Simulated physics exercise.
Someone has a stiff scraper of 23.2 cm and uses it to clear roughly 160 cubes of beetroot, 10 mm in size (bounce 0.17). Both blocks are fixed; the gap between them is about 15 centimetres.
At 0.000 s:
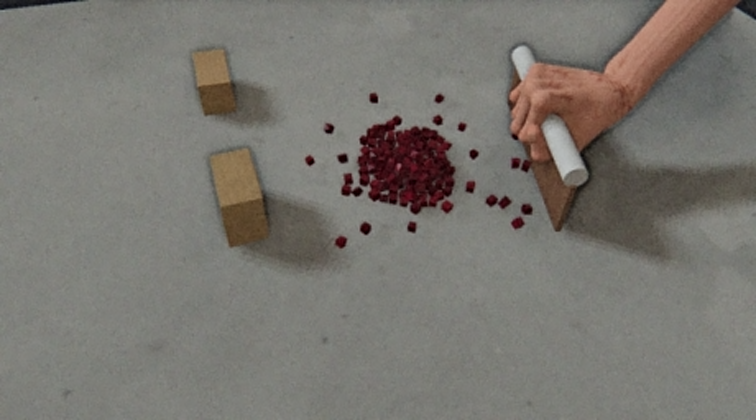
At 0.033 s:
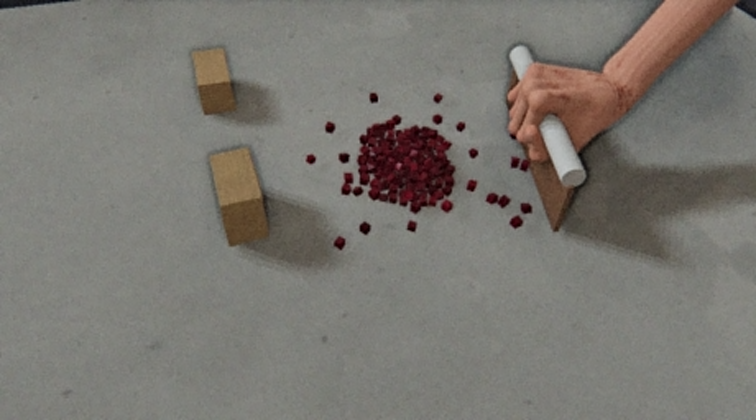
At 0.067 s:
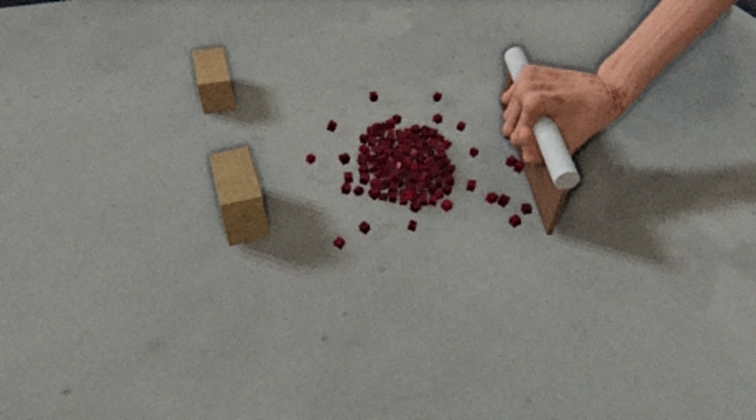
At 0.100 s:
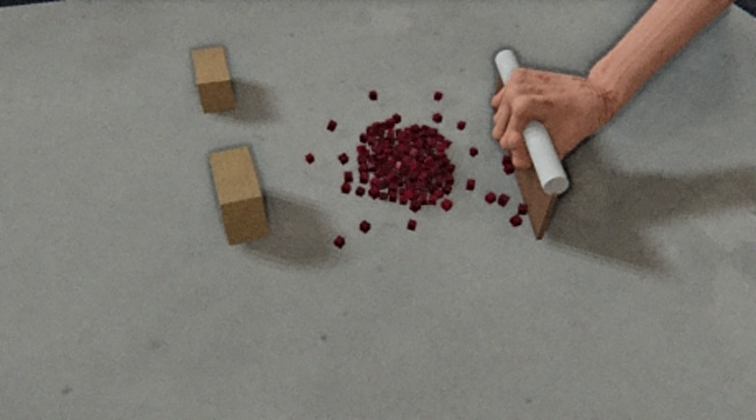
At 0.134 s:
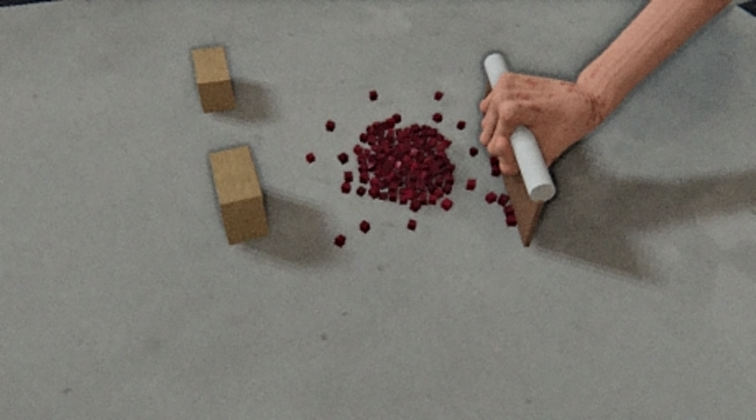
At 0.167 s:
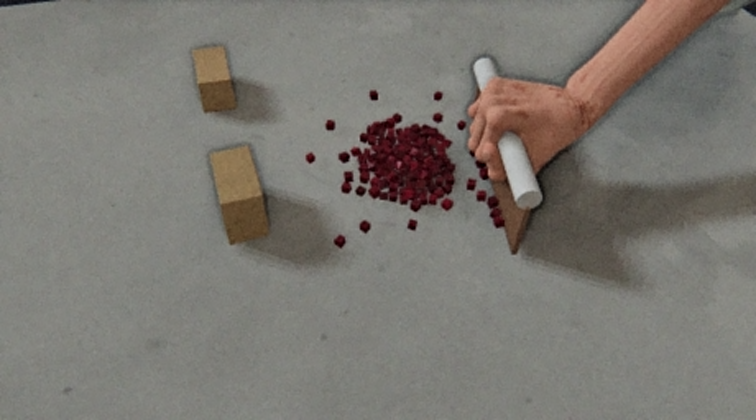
To begin with, a hand grips a white-handled scraper to the right of a loose pile of small dark red cubes, with two wooden blocks standing on the left. The hand then slides the scraper a short way left, gathering a few stray cubes along its blade while the main pile stays put.
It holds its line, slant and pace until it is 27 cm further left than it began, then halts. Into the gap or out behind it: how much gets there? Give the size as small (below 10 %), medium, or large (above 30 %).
Size: Small.
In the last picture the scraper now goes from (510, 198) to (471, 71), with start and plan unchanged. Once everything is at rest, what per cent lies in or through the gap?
At rest, 30 percent has gone in or through the gap.
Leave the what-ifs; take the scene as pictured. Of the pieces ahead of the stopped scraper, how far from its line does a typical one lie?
Typical distance: Close to 3 cm.
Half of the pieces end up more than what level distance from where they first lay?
12 cm.
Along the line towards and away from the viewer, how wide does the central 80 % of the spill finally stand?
Close to 16 cm from front to back.
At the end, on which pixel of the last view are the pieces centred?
Somewhere near pixel (300, 182).
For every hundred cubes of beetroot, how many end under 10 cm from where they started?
About 35 per cent.
Then, at 0.40 s, scraper 19 cm from its start, spill 16 cm wide; round the near block 15 %, held up before the blocks 85 %.
Then, at 0.63 s, scraper 28 cm from its start, spill 19 cm wide; round the near block 20 %, held up before the blocks 80 %.
Then, at 0.83 s, scraper 28 cm from its start, spill 20 cm wide; round the near block 20 %, held up before the blocks 80 %.
In the end, at 1.4 s, in or through the gap 0 %, round the near block 20 %, round the far block 0 %, held up before the blocks 80 %.
